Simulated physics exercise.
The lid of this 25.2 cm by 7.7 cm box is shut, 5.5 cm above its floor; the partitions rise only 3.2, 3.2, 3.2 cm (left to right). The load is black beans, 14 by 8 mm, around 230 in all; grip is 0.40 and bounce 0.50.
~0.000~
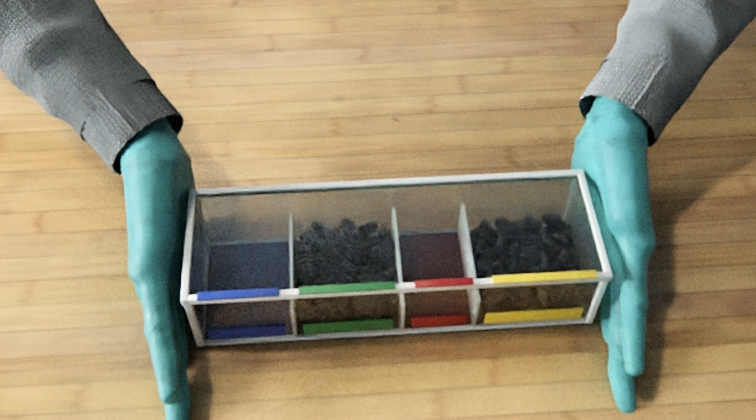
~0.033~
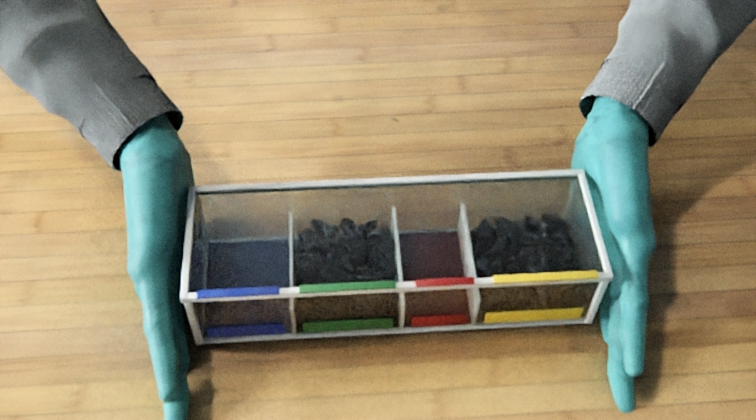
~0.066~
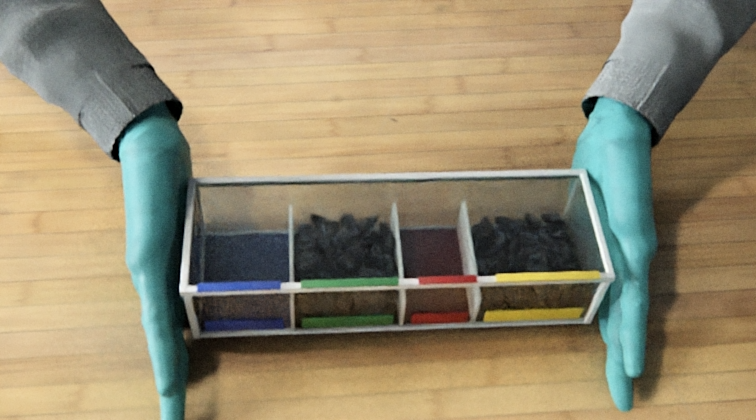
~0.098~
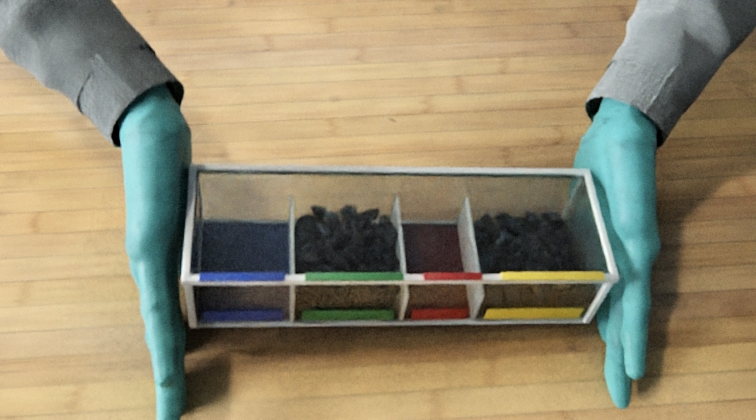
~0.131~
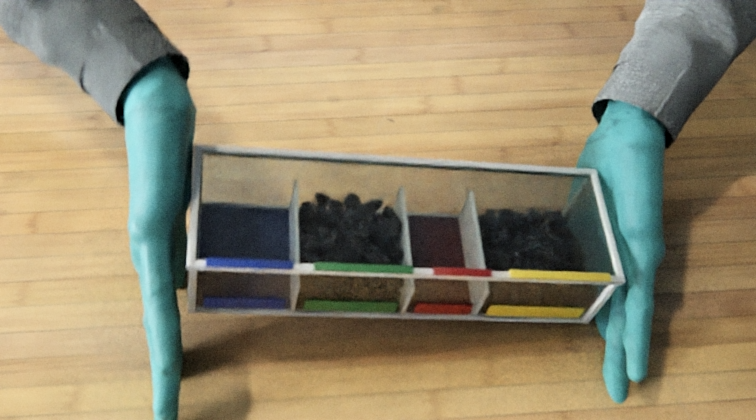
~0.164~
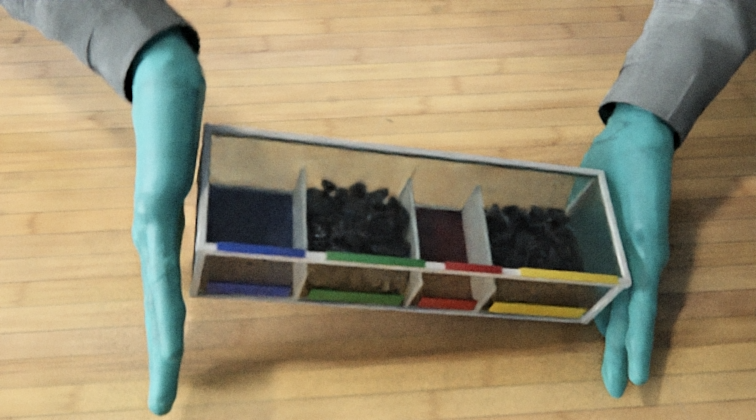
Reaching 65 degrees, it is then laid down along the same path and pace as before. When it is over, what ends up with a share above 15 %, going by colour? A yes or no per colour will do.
Red compartment: No. Blue compartment: No. Green compartment: Yes. Yellow compartment: Yes.
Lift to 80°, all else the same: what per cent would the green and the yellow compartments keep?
You'd find green with 25 % and yellow with 65 %.
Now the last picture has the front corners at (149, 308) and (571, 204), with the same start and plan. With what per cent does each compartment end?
Red = 10 %; blue = 25 %; green = 45 %; yellow = 20 %.
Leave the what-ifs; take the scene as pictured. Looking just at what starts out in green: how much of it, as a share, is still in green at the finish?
Close to 70 in a hundred.
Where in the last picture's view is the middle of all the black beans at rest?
Approximately (495, 277) in the last picture.
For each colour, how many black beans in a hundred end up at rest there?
Per cent by compartment - red 10, blue 0, green 35, yellow 55.
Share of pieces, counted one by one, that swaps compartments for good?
I'd say close to 20 percent.
After 0.60 s, tilt 64 degrees; red 5 %, green 50 %, yellow 45 %.
Then, at 0.88 s, tilt 27 degrees; red 10 %, green 35 %, yellow 55 %.
After 1.27 s, tilt 0 degrees; red 10 %, green 35 %, yellow 55 %.
In the end, at 1.8 s, red 10 %, blue 0 %, green 35 %, yellow 55 %.
